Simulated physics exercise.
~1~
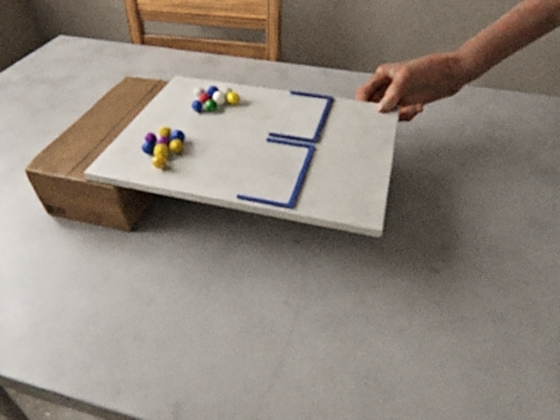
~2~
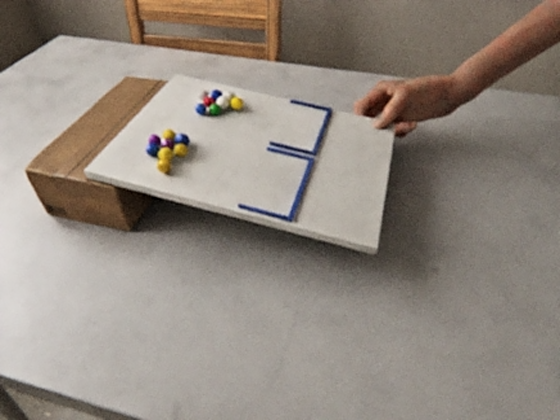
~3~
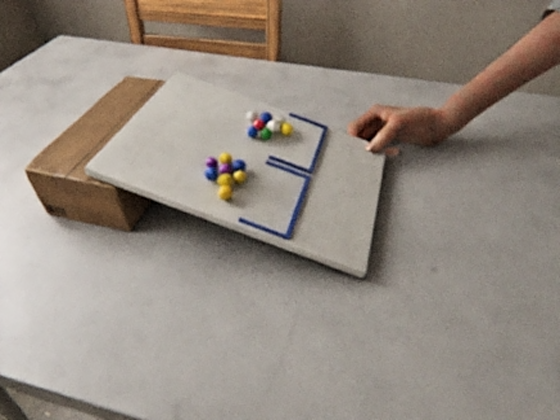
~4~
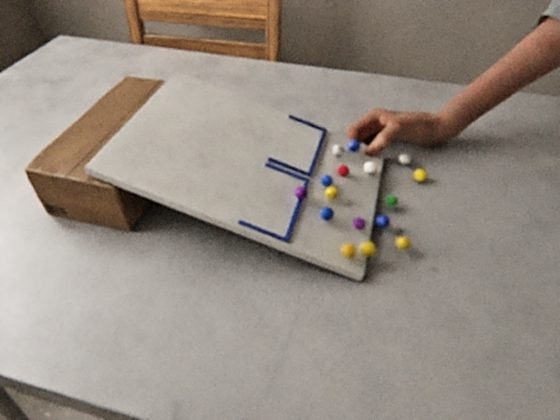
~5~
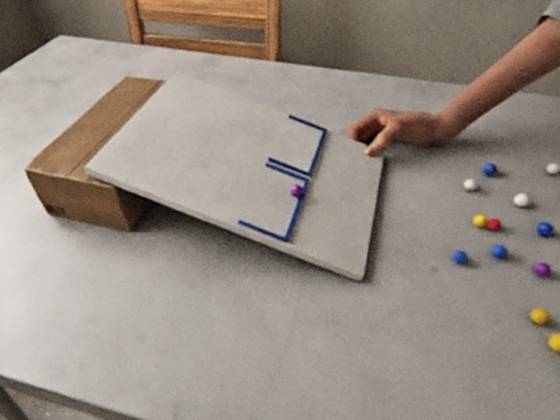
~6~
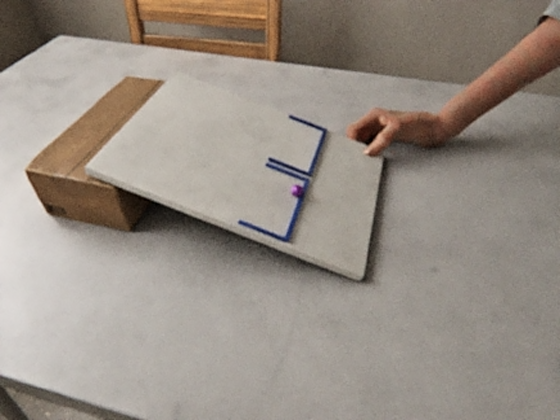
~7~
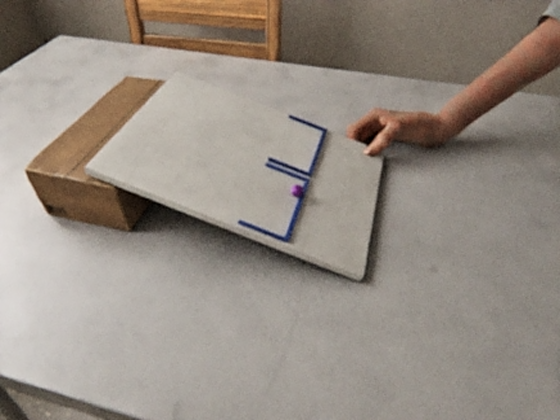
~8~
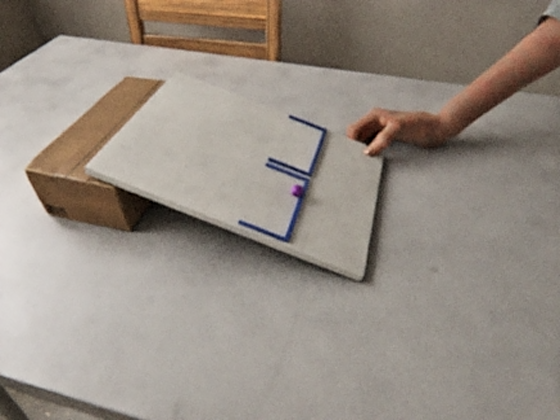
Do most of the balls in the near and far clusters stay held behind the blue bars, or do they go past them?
Most of them go past the bars in both clusters. The far cluster gets past entirely, while the near one leaves just a purple ball behind at its bar.
On a grey tabletop, a pale board rests with its left end on a wooden block while a hand holds up its right end. Two clusters of small colourful balls sit toward the left, facing two blue bracket-shaped bars. The hand lowers its end, and as the board slopes, both clusters roll right toward the bars. The balls spill past them, scatter off the low edge and roll away across the table to the right. At the end, a single purple ball rests against the nearer bar, and the farther one is empty.
